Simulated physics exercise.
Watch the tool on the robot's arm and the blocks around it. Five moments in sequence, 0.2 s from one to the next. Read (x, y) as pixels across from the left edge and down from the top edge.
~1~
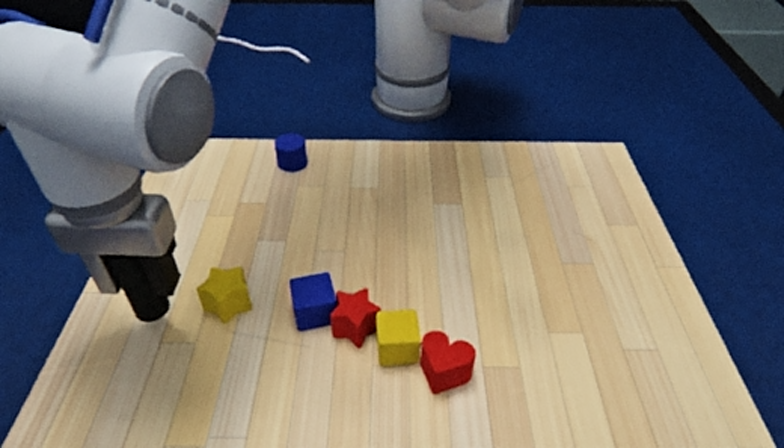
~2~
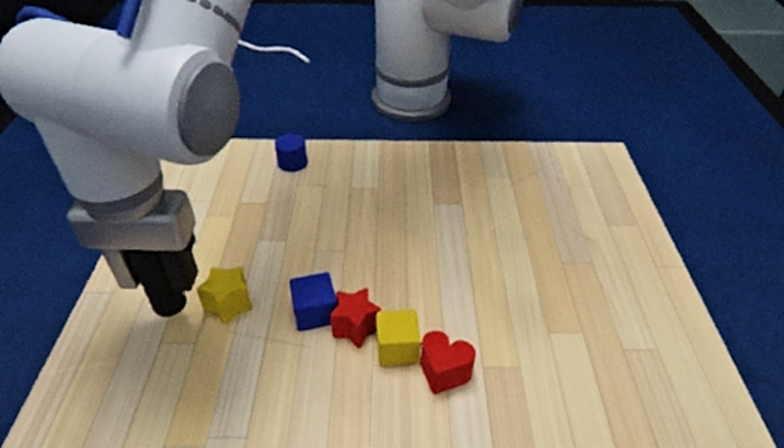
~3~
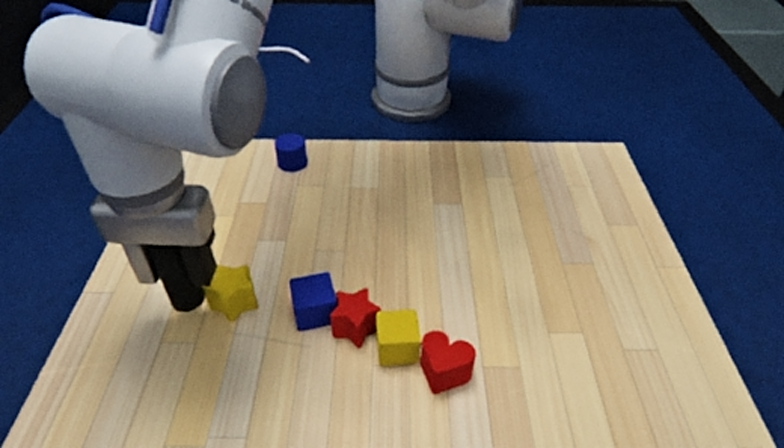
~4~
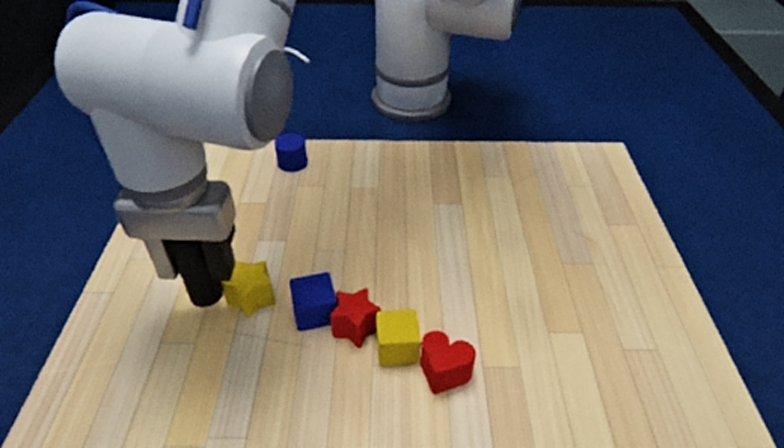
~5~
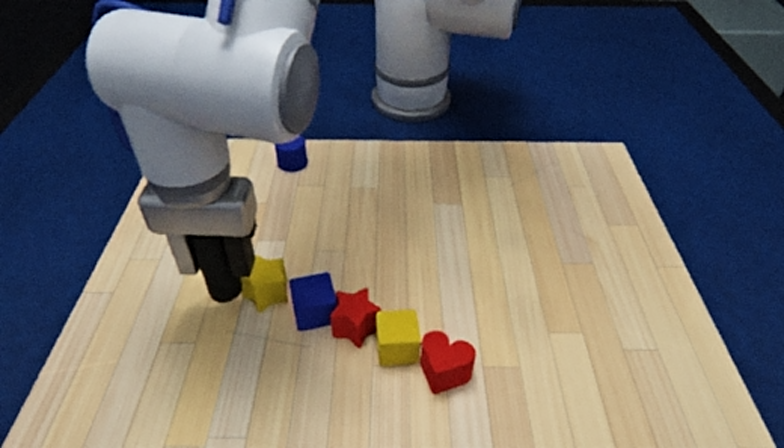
A robot arm moves its black tool rightward across the wooden table until it meets a yellow star-shaped block, then pushes the block right toward a blue block, while the red and yellow blocks beyond stay still.
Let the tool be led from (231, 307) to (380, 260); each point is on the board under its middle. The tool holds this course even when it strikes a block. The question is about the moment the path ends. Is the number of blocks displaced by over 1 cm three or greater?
The answer is no.
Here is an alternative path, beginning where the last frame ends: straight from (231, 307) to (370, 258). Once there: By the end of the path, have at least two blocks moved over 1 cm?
Answer: No.
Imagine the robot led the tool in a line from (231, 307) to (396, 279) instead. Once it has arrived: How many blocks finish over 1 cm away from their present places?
The count will be 3 or more.
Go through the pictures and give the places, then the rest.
The first frame shows lower end of the tool at (153, 309), tops of blocks, yellow star-shaped block at (223, 281), blue square at (312, 289).
The second frame shows tool at (170, 304), blocks as before.
The third frame shows tool at (188, 300), yellow star-shaped block at (229, 280).
The fourth frame shows tool at (207, 295), yellow star-shaped block at (247, 275).
The fifth frame shows tool at (226, 291), yellow star-shaped block at (262, 270), blue square at (312, 289).
The first path, step by step. One third of the way, tool at (281, 274); yellow star-shaped block at (309, 253).
Two thirds of the way, tool at (333, 258); yellow star-shaped block at (355, 235).
At the end, tool at (380, 244); yellow star-shaped block at (387, 217), turned 30° anticlockwise; blue square not moved.
